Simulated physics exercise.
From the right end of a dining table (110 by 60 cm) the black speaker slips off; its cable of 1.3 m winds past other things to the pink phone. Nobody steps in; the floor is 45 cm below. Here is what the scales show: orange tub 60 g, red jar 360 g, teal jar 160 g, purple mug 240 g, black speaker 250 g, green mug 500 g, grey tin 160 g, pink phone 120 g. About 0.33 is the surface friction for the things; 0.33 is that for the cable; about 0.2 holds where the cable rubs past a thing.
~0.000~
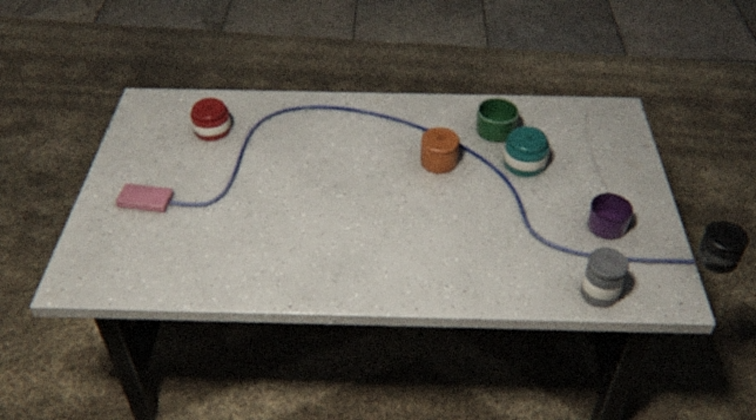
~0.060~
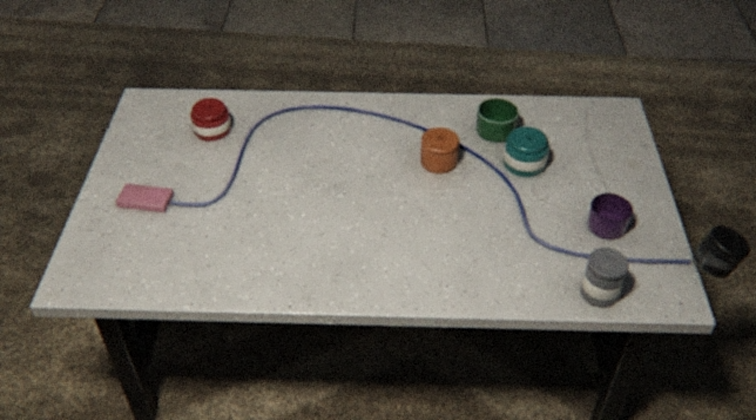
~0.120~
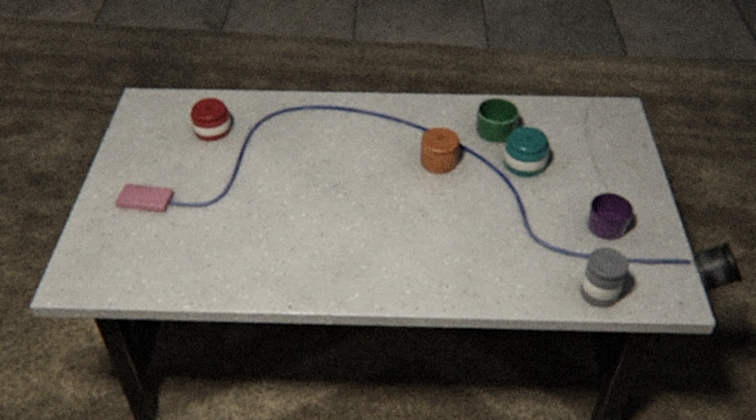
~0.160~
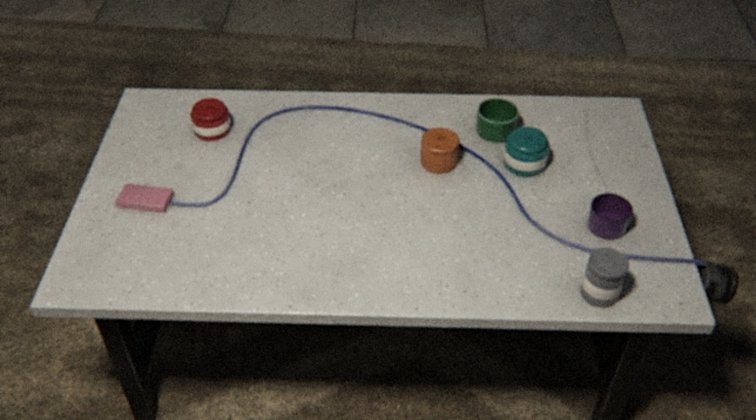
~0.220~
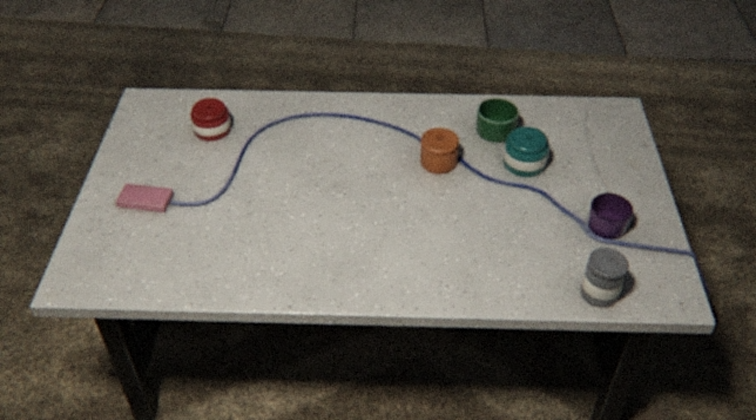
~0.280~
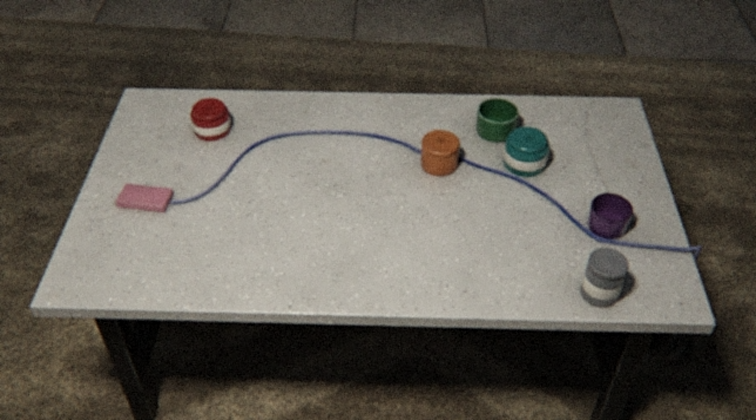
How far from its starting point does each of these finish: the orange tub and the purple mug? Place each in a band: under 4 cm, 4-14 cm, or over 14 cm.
The orange tub falls in the top band. The purple mug falls in the bottom band.
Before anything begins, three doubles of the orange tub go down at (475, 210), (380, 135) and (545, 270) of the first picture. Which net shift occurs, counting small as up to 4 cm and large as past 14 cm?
In turn, the three show only a little movement, a lot of movement and only a little movement.
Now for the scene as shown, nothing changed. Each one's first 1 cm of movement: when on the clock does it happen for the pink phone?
The pink phone gets there at 0.36 seconds.
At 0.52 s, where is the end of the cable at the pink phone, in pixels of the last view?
(222, 184), give or take.
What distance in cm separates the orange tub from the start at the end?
Roughly, orange tub over the edge.
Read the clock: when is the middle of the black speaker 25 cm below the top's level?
About: 0.30 s.
By 0.5 s, the cable's tail end at (222, 184); orange tub 26 cm off its start, pink phone 9 cm off its start, black speaker over the edge.
By 0.7 s, the cable's tail end at (229, 183); orange tub 45 cm off its start, pink phone 10 cm off its start, black speaker over the edge.
By 1.0 s, the cable's tail end at (229, 183); orange tub over the edge, pink phone 10 cm off its start at (202, 183), black speaker over the edge.
By 1.2 s, the cable's tail end at (229, 183); orange tub over the edge, pink phone 10 cm off its start, black speaker over the edge.
By 2.4 s, the cable's tail end at (229, 183); orange tub over the edge, purple mug 0 cm off its start at (613, 206), pink phone 10 cm off its start at (202, 183), black speaker over the edge.
